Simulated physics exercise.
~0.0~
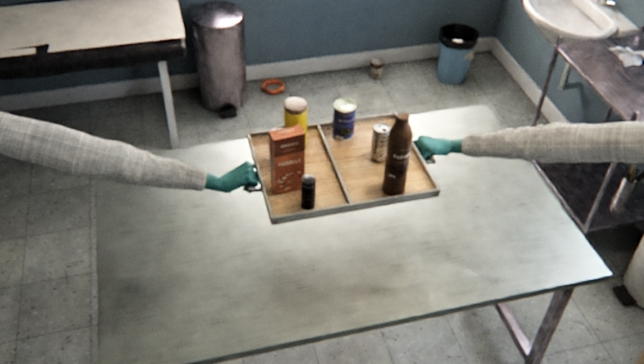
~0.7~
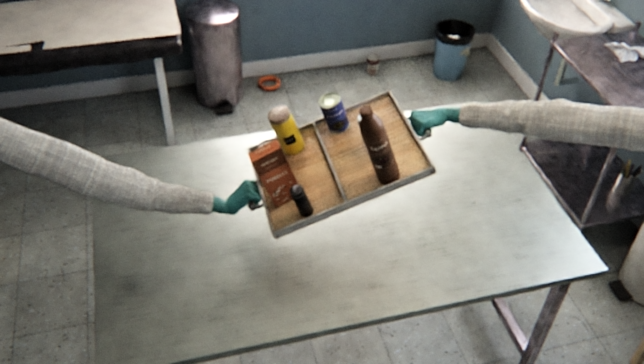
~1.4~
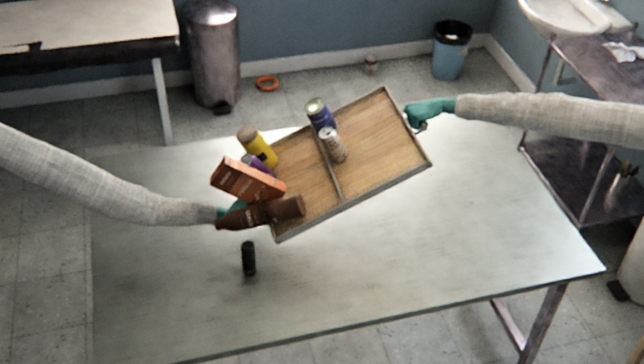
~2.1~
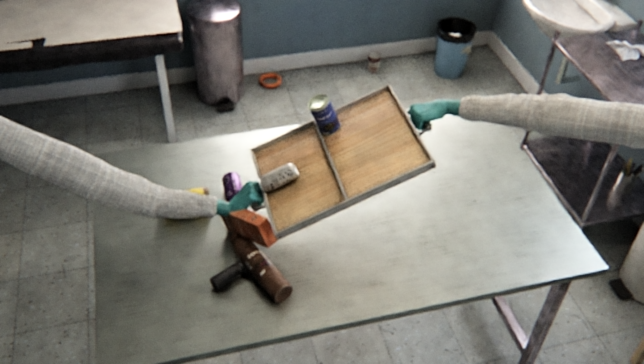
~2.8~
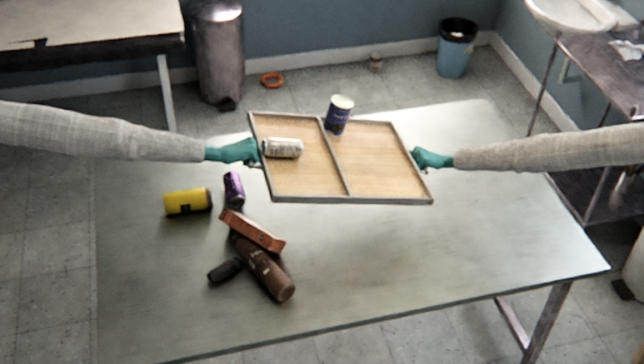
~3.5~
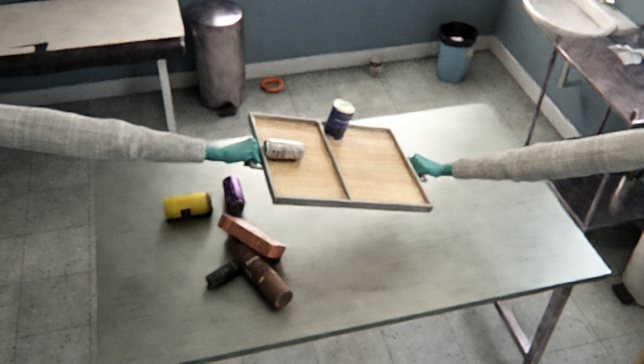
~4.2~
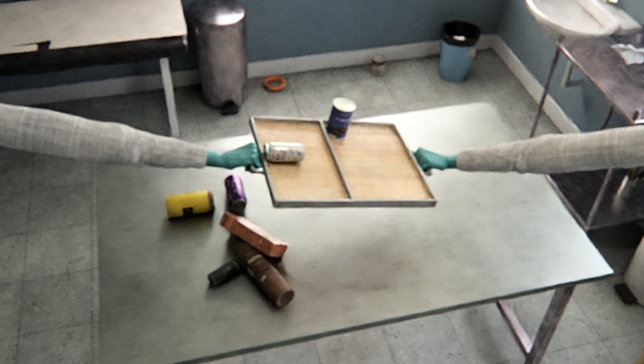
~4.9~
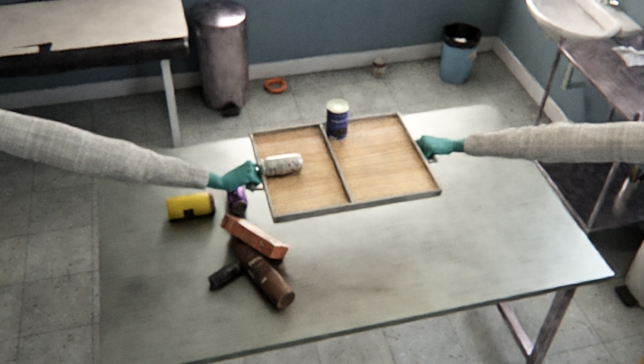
A wooden tray with a cross bar, gripped by two green-gloved hands in pale sleeves, hovers over a pale table in a blue-walled room, seen from above. It carries a yellow jar, blue tin, white can, orange packet, black shaker and tall brown bottle. The tray tips down on the left, and the shaker and bottle slide off, followed by the packet, the jar and a purple can, all landing on the table. The tray then tilts gently the other way and levels. The white can ends lying on its left half, with the blue tin upright near the back.
